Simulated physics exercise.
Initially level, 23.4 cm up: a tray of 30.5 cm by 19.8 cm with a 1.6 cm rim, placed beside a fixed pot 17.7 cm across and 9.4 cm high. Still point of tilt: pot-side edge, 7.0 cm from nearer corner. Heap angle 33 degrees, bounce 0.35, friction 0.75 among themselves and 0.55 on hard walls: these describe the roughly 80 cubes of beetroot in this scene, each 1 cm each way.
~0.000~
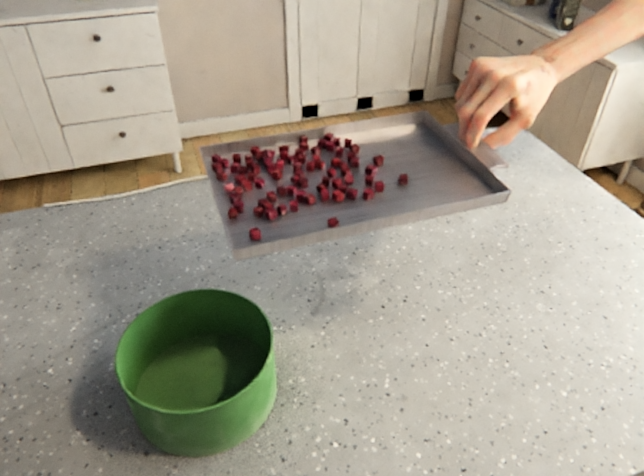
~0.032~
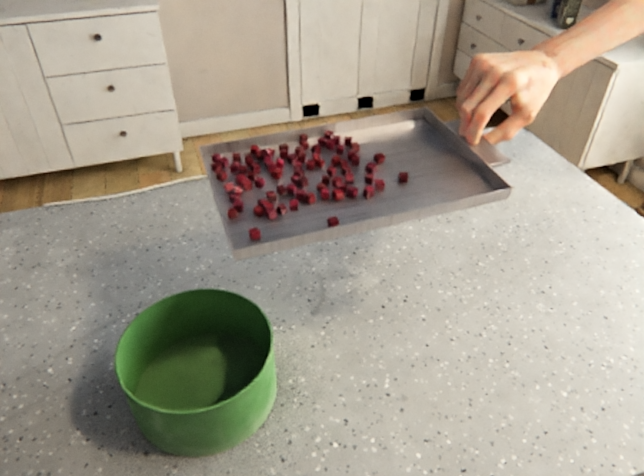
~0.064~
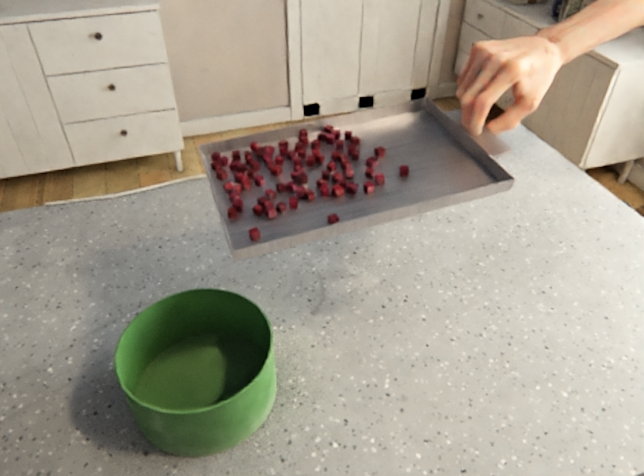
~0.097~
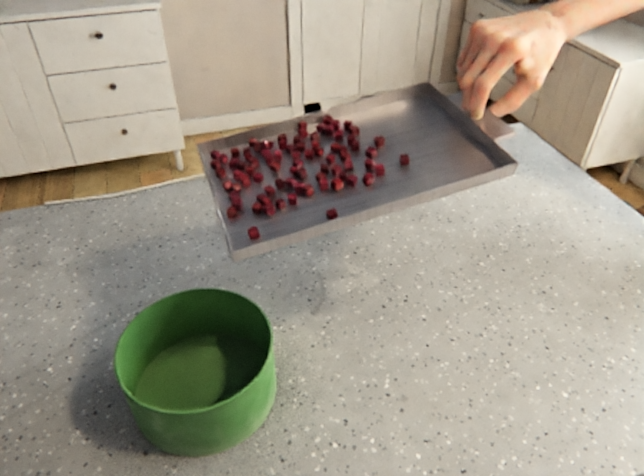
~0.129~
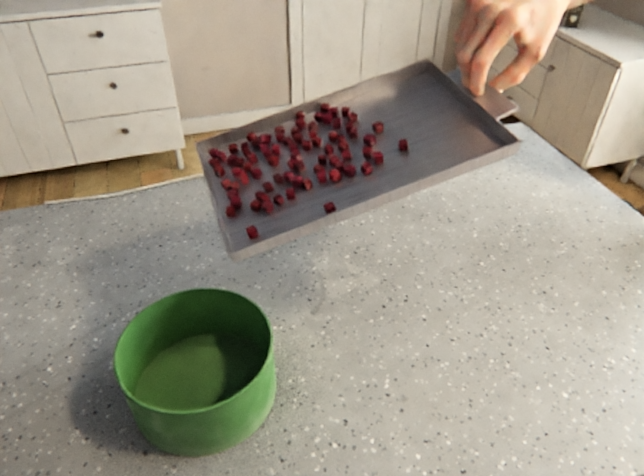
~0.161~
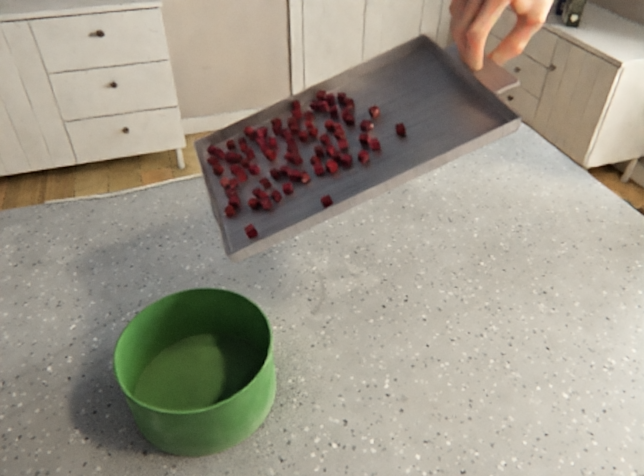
At first, a hand grips the right end of a nearly level gray tray scattered with small dark red cubes, above a speckled counter with a green pot at left. The hand then raises that end, gradually steepening the tray toward its lower left side, while the cubes barely shift on its surface.
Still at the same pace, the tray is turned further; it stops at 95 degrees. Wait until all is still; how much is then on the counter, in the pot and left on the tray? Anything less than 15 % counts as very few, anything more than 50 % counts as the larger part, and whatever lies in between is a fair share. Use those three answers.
Counter: A fair share. Pot: The larger part. Tray: Very few.
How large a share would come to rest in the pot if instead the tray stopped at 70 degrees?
Roughly 40 %.
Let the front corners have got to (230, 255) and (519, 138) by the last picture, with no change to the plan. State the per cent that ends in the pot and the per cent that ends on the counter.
Pot 95; counter 5.
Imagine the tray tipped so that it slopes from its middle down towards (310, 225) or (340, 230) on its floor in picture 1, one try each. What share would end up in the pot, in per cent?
I'd put it at about 80 per cent for the first tilt and about 50 per cent for the second.
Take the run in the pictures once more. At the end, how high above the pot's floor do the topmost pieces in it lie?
Some 1.5 cm up.
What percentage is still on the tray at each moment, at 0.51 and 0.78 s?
The figures go 100 and then 10.
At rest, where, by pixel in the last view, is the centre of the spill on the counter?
Around (84, 339).
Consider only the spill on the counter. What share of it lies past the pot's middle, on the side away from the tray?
Around 90 per cent, give or take.
Then, at 0.37 s, tilt 58 degrees; the tray holds 100 %, the pot 0 %.
Then, at 0.51 s, tilt 84 degrees; the tray holds 100 %, the pot 0 %.
After 0.78 s, tilt 95 degrees; the tray holds 10 %, the pot 55 %.
By 2.0 s all is still; counter 25 %, pot 70 %, tray 5 %.
